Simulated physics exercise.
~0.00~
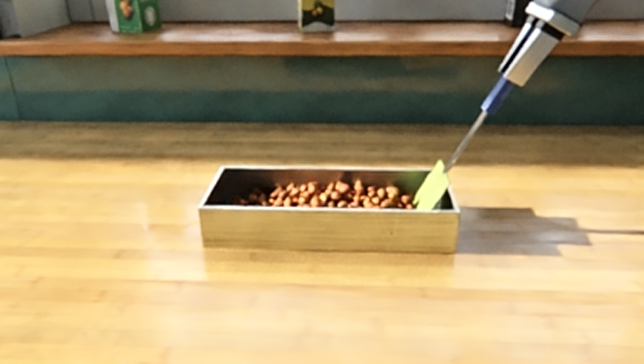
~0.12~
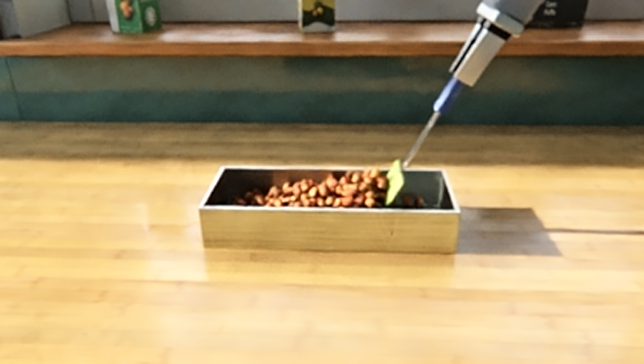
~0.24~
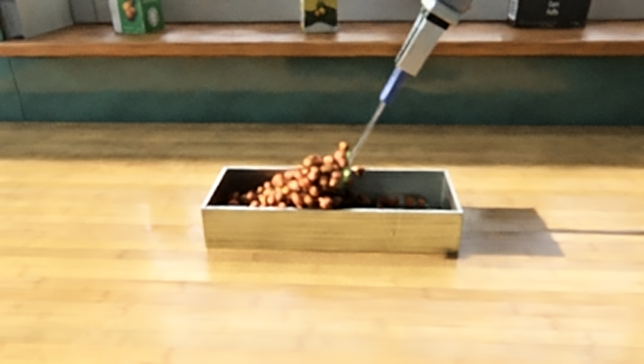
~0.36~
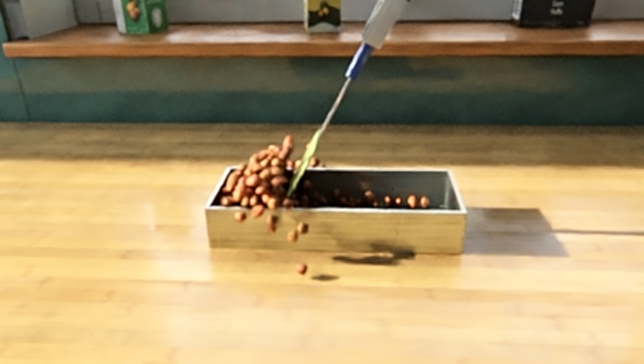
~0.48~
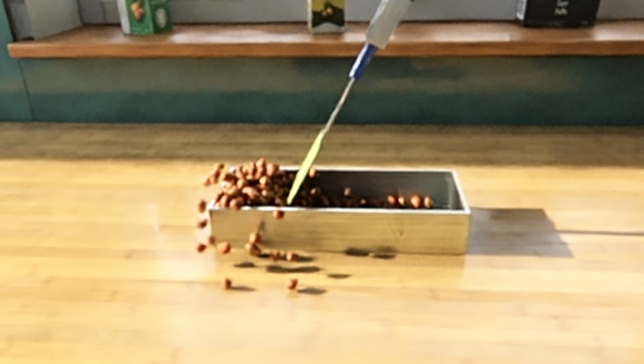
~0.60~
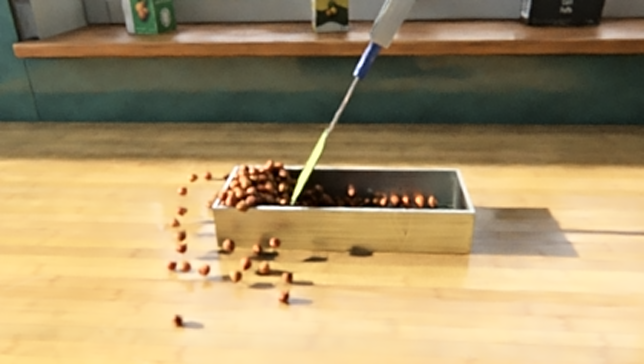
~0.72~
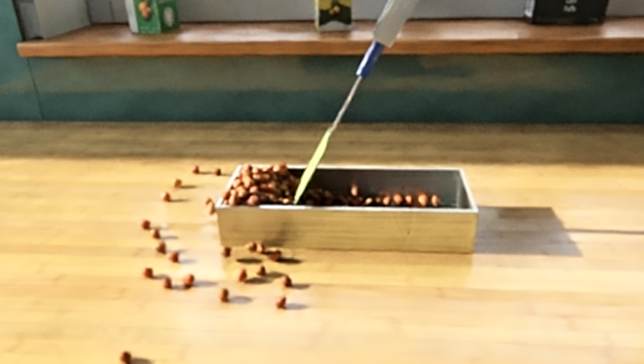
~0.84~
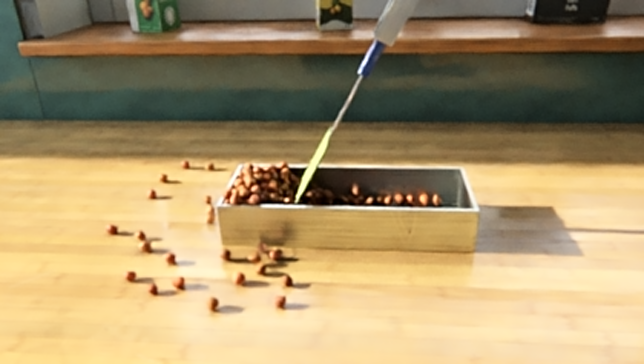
A yellow-green turner, held by a robot arm reaching in from the upper right, stands at the right end of a narrow open tray full of reddish-brown hazelnuts. The tray sits on a sunlit pale wooden table, seen from the side and slightly above, with a teal wall and a wooden shelf of packages behind. The blade sweeps left through the nuts, pushing them into a steep heap. Some tumble over the front and left sides and roll across the table. The turner stops, leaving most nuts piled at the tray's left end and a scattering lying outside.
